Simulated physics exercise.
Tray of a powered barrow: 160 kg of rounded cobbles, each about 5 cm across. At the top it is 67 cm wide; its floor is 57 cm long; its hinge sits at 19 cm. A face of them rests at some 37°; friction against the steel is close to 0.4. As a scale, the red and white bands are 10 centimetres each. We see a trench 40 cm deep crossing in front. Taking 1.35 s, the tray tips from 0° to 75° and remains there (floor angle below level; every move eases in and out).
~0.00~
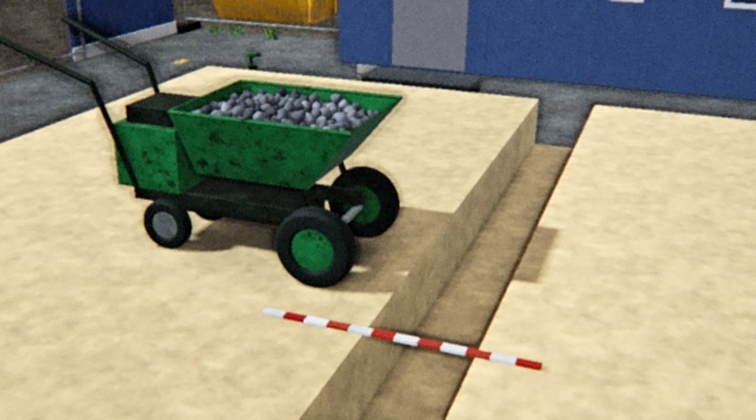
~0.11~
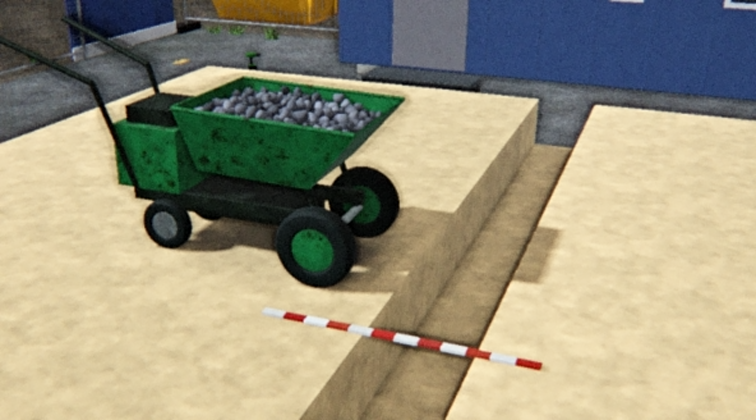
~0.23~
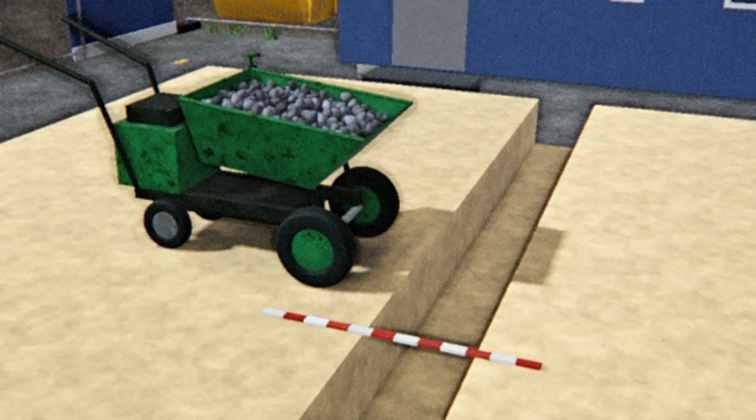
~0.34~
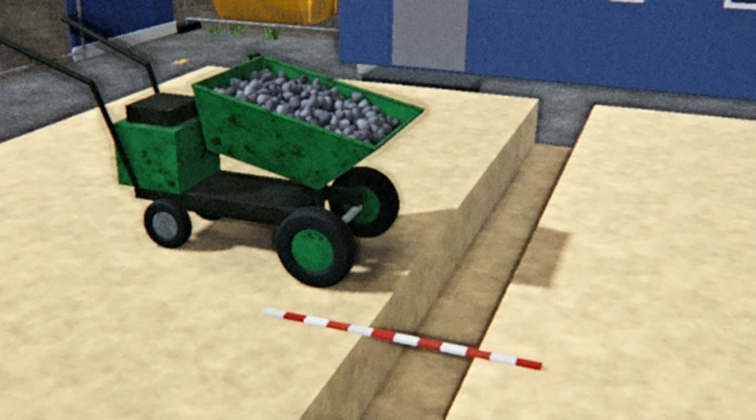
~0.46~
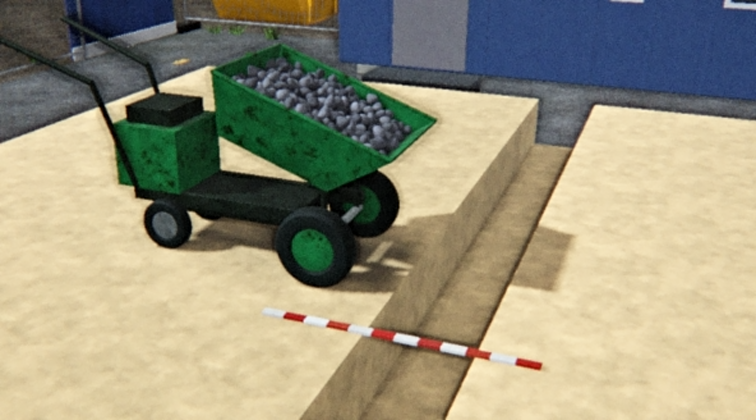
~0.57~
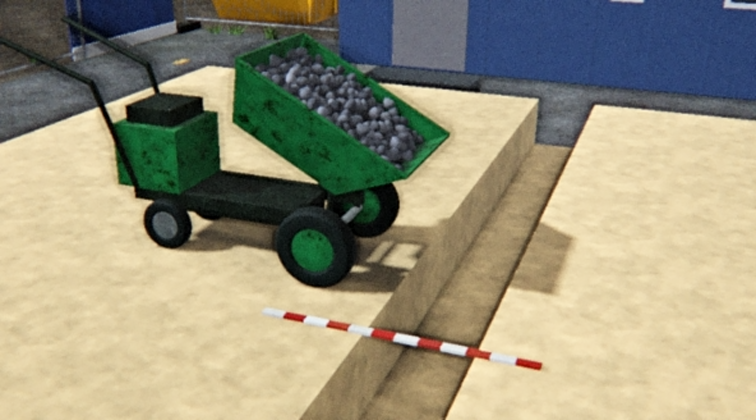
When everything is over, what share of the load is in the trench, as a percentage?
Close to 67 in a hundred.
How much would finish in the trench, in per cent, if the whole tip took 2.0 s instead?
In that case, around 75%.
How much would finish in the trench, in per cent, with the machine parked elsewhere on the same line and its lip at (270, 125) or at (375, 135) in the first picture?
Near 95 per cent from the first place, 40 from the second.
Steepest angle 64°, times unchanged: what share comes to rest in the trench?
Trench share: Approx. 70%.
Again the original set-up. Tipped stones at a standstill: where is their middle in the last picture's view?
Middle at around (488, 339), I'd say.
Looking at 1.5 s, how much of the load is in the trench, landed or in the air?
I'd say near 35 per cent at that time.
After 1.0 s the floor is at 63°; 99 % in the tray, 1 % in the trench; the foremost stones are at (468, 225).
After 1.5 s the floor is at 75°; 43 % in the tray, 36 % in the trench, 21 % past the trench; the foremost stones are at (594, 292).
After 1.8 s the floor is at 75°; 13 % in the tray, 54 % in the trench, 33 % past the trench; the foremost stones are at (696, 321).
After 3.8 s the floor is at 75°; 0 % in the tray, 67 % in the trench, 33 % past the trench; the foremost stones are past the picture's edge.
